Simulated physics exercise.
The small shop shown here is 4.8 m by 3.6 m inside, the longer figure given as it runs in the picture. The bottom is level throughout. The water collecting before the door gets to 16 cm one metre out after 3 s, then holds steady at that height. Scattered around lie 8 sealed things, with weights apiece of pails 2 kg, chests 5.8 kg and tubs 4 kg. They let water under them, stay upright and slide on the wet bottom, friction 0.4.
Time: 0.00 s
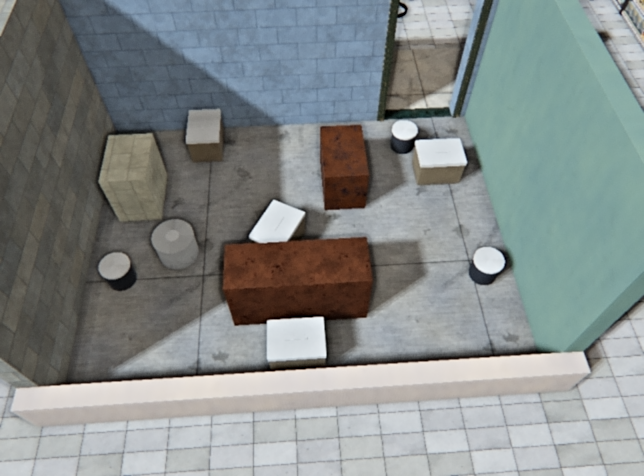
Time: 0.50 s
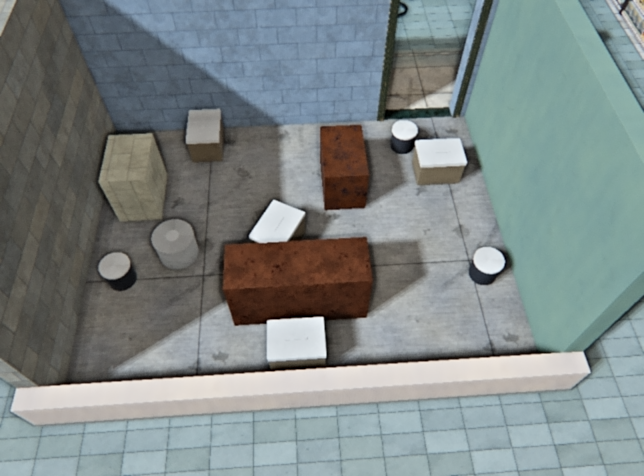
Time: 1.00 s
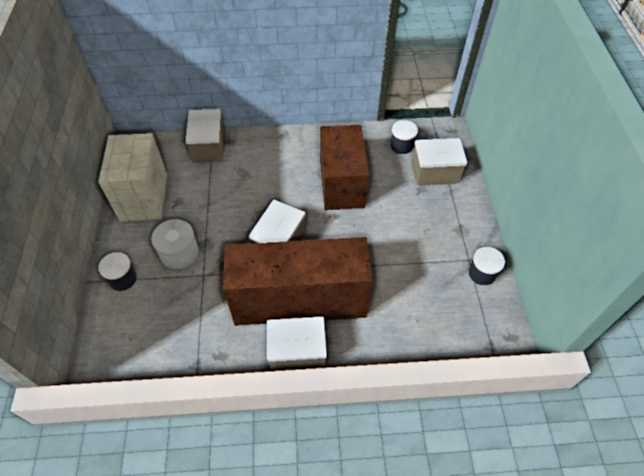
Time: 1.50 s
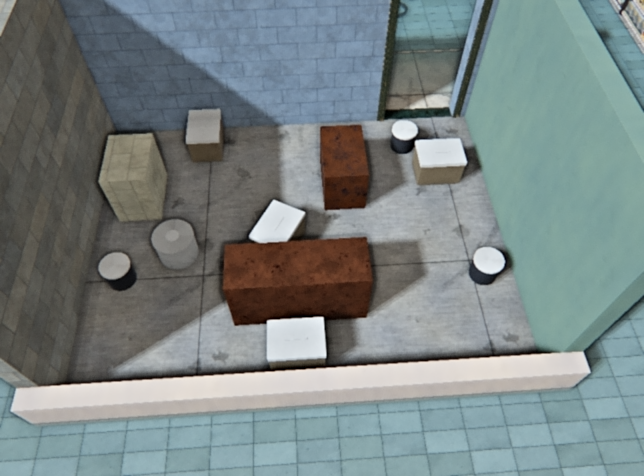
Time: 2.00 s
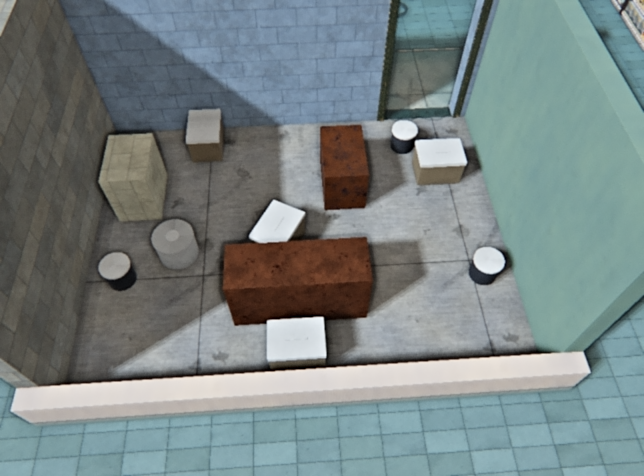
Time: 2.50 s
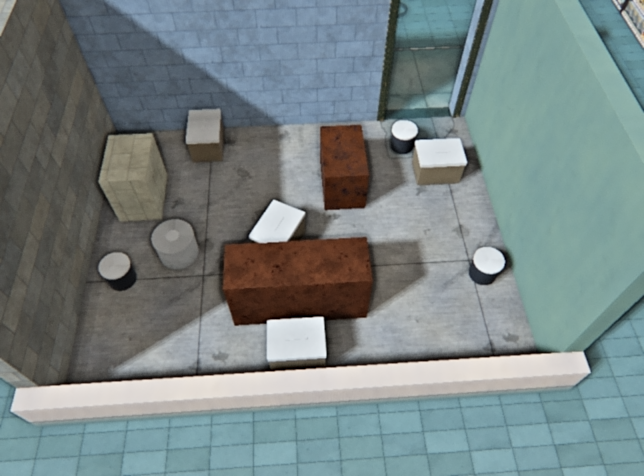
A small open-topped shop, seen from above and in front, has a grey floor, a blue back wall with a doorway at the right, a brown-grey left wall and a green right wall. Two rust-red chests, pale boxes and round tubs stand about the floor. Blue-green water spreads over the paving outside and gradually tints the doorway, while the objects and camera stay still.
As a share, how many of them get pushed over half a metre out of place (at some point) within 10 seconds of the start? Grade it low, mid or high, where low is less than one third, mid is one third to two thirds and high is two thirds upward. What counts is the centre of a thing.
Grade: Mid.
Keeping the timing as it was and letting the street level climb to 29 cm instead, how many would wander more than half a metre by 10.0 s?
6.
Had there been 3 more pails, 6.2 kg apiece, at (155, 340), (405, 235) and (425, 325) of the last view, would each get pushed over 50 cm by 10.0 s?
Taking them in the given order: Smaller, then greater, then greater.
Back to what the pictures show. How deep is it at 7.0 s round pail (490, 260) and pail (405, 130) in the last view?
Close to 9 and 4 centimetres.
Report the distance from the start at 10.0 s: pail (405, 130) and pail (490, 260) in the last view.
One is off by 350 cm, the other by 300 cm, in the order asked.
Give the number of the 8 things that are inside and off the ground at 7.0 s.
Count: 3.
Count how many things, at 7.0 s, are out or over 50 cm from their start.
By then the count is 3.
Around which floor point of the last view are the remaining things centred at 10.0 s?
At about (178, 278).
After 3.5 s 1 of 8 are over 50 cm from their spots; 0 afloat.
After 4.5 s 2 of 8 are over 50 cm from their spots; 1 afloat.
After 7.0 s 3 of 8 are over 50 cm from their spots; 3 afloat.
After 10.0 s 4 of 8 are over 50 cm from their spots, and 4 have been at some point; 4 afloat.
